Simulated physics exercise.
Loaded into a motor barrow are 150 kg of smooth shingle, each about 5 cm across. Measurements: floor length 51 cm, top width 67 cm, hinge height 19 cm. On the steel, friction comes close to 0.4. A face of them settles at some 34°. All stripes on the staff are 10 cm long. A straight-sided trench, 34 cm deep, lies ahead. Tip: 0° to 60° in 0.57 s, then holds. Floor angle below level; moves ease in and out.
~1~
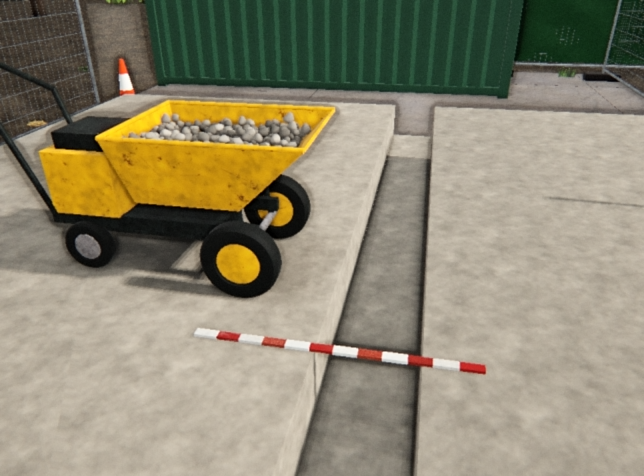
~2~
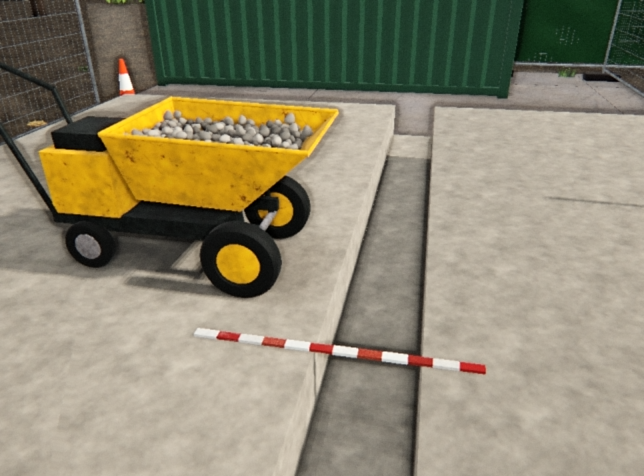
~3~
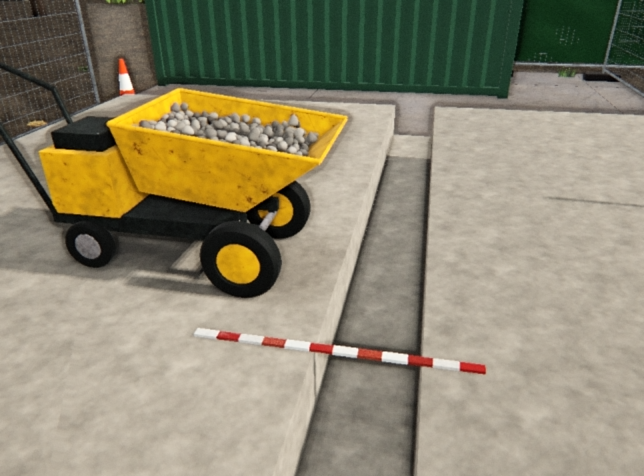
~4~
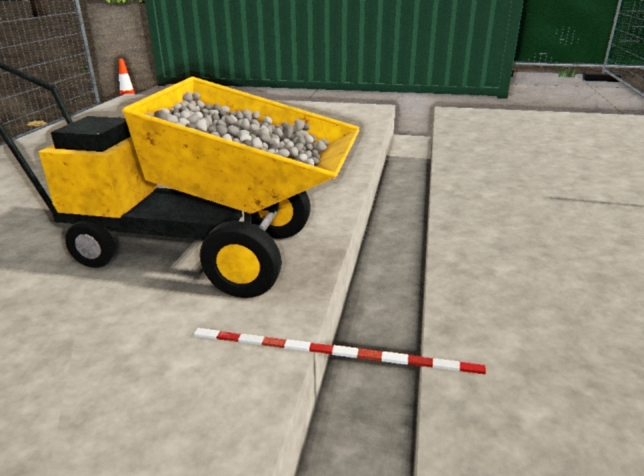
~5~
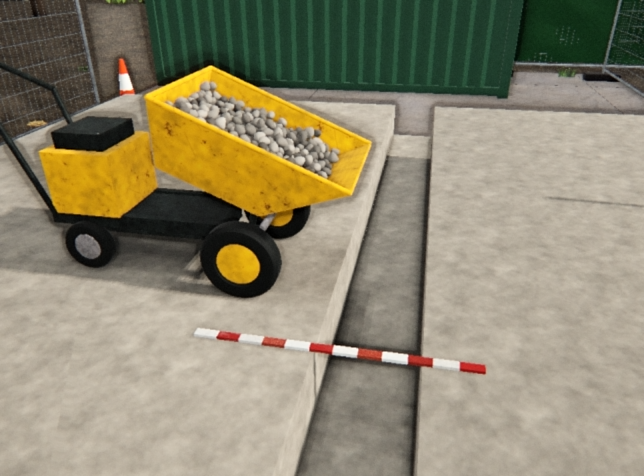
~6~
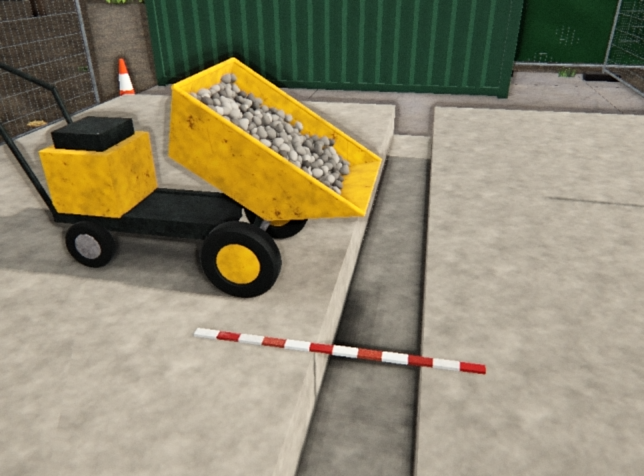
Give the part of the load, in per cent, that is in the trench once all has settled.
Close to 48 in a hundred.
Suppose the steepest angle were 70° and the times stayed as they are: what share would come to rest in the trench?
Then about 60 per cent.
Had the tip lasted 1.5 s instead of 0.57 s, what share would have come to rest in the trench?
Expected share: Around 70%.
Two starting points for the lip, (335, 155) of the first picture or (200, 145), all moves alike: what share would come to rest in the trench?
From the first spot near 25, from the second near 80 per cent.
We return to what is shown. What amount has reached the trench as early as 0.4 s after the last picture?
About 10 per cent by then.
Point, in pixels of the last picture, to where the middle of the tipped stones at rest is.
Look at roughly (438, 278).
Then, 0.1 s after the last picture the floor is at 51°, 100 % in the skip; the foremost stones are at (360, 221).
Then, 0.4 s after the last picture the floor is at 60°, 86 % in the skip, 12 % in the trench, 2 % past the trench; the foremost stones are at (440, 281).
Then, 0.7 s after the last picture the floor is at 60°, 29 % in the skip, 22 % in the trench, 49 % past the trench; the foremost stones are at (608, 311).
Then, 2.7 s after the last picture the floor is at 60°, 0 % in the skip, 48 % in the trench, 52 % past the trench; the foremost stones are past the picture's edge.
